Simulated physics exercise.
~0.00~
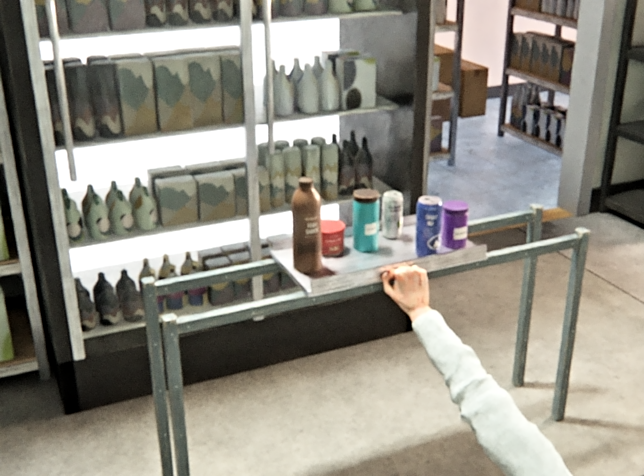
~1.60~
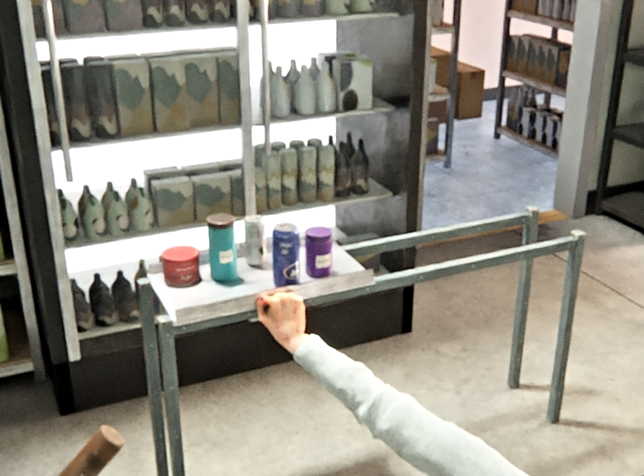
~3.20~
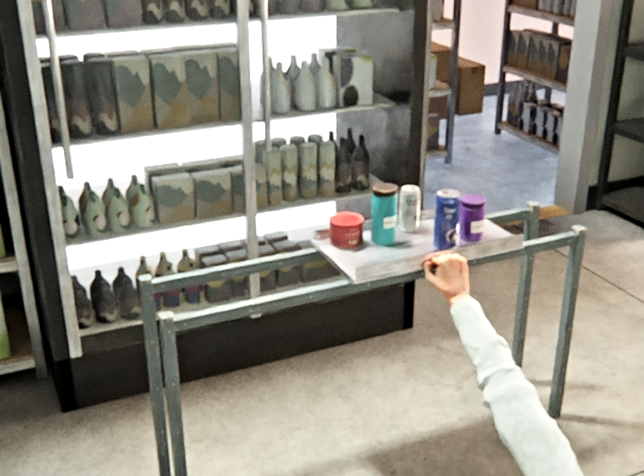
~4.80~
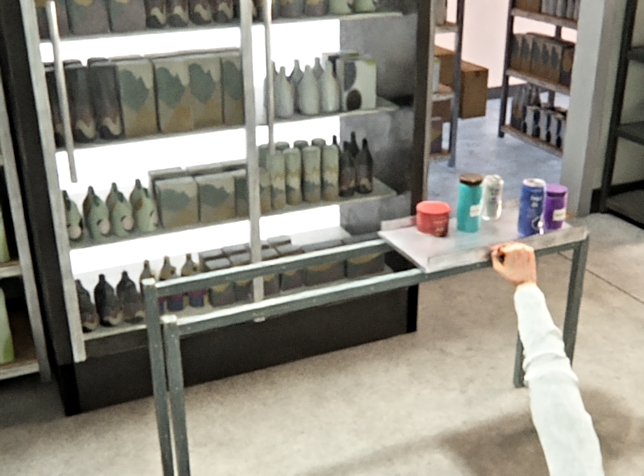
The clip shows a hand sliding a tray of containers left along a metal frame, the brown bottle toppling off, then moving the tray right to the far end, where the red tub, turquoise jar, white can, blue can and purple jar remain on it.
